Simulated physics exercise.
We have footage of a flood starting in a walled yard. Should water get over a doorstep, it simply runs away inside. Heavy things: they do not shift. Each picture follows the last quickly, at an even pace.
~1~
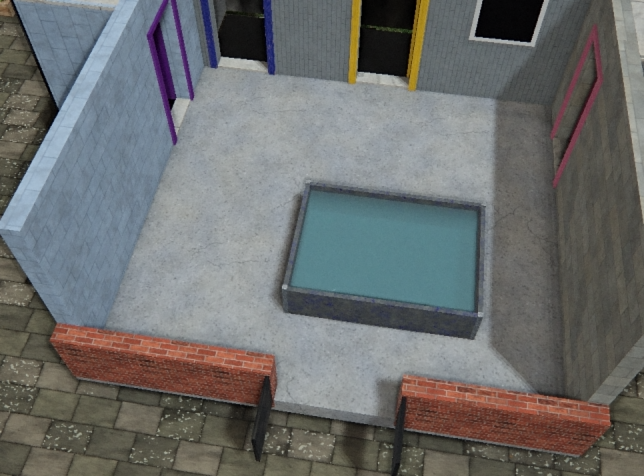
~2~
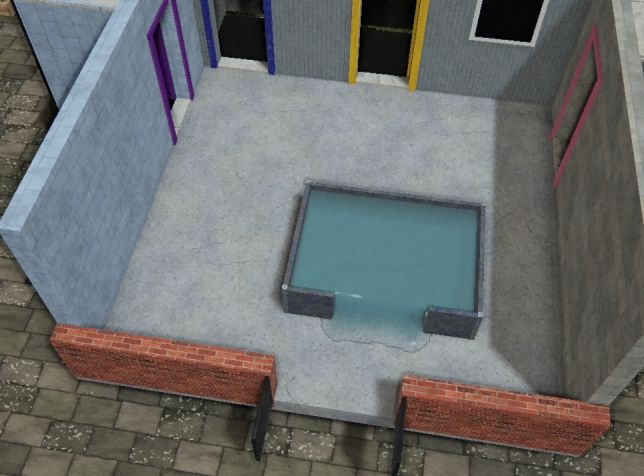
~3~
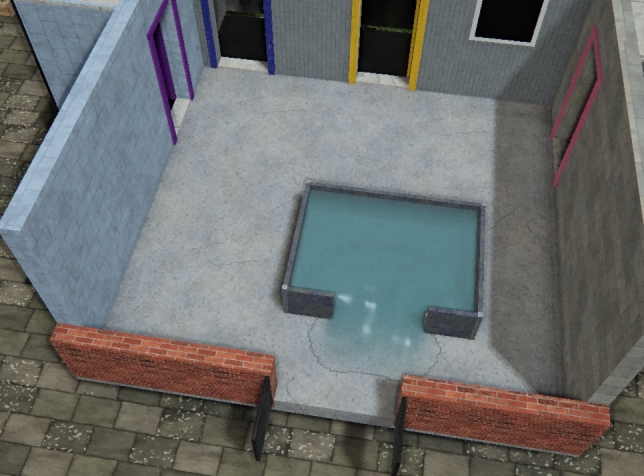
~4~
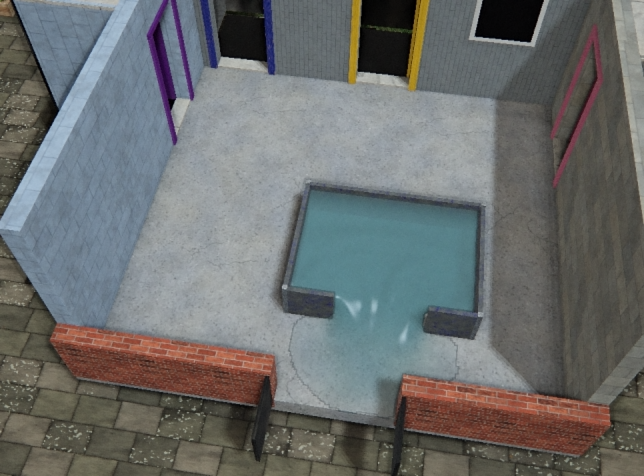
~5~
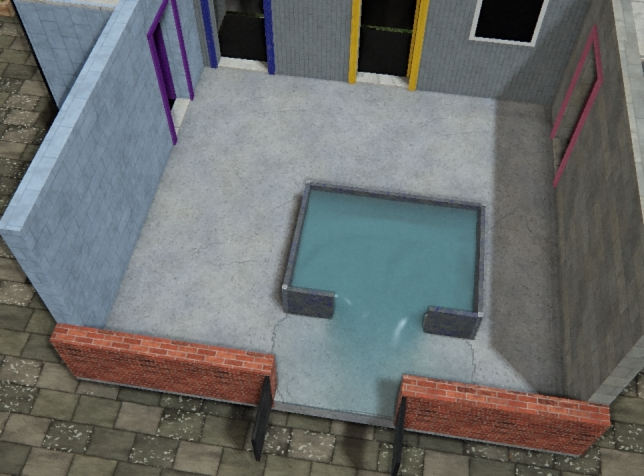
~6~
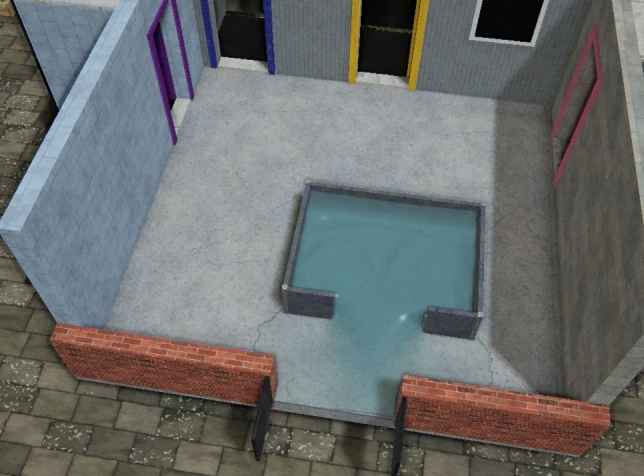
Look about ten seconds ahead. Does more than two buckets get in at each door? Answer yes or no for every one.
Pink door: No, yellow door: No, purple door: No, blue door: No.
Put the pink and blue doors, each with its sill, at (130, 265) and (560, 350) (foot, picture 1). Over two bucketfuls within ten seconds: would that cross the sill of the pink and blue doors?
Pink door: Falls short. Blue door: Exceeds the limit.
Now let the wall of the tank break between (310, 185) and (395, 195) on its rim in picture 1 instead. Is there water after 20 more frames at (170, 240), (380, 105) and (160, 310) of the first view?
The first spot is spared, the second soaked and the third spared.
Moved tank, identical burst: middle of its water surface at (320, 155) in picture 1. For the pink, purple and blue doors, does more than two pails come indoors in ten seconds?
Result: Pink door stays inside the limit, purple door stays inside the limit, blue door tops the limit.
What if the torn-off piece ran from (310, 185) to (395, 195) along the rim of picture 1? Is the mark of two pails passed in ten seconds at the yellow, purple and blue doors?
I'd say the yellow door overshoots the mark, the purple door overshoots the mark and the blue door overshoots the mark.
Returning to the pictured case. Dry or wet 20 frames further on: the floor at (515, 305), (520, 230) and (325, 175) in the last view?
Result, in the order given: Wetted / wetted / not wetted.
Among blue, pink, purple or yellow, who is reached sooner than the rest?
Looks like the door marked pink.
A moment on, water covers 10 % of the floor; the pink door not reached, the yellow door not reached, the purple door not reached, the blue door not reached.
Next, water covers 15 % of the floor; the pink door not reached, the yellow door not reached, the purple door not reached, the blue door not reached.
Then, water covers 25 % of the floor; the pink door not reached, the yellow door not reached, the purple door not reached, the blue door not reached.
Later, water covers 35 % of the floor; the pink door wet at the sill, nothing in, the yellow door not reached, the purple door not reached, the blue door not reached.
In the end, water covers 50 % of the floor; the pink door wet at the sill, nothing in, the yellow door wet at the sill, nothing in, the purple door not reached, the blue door not reached.
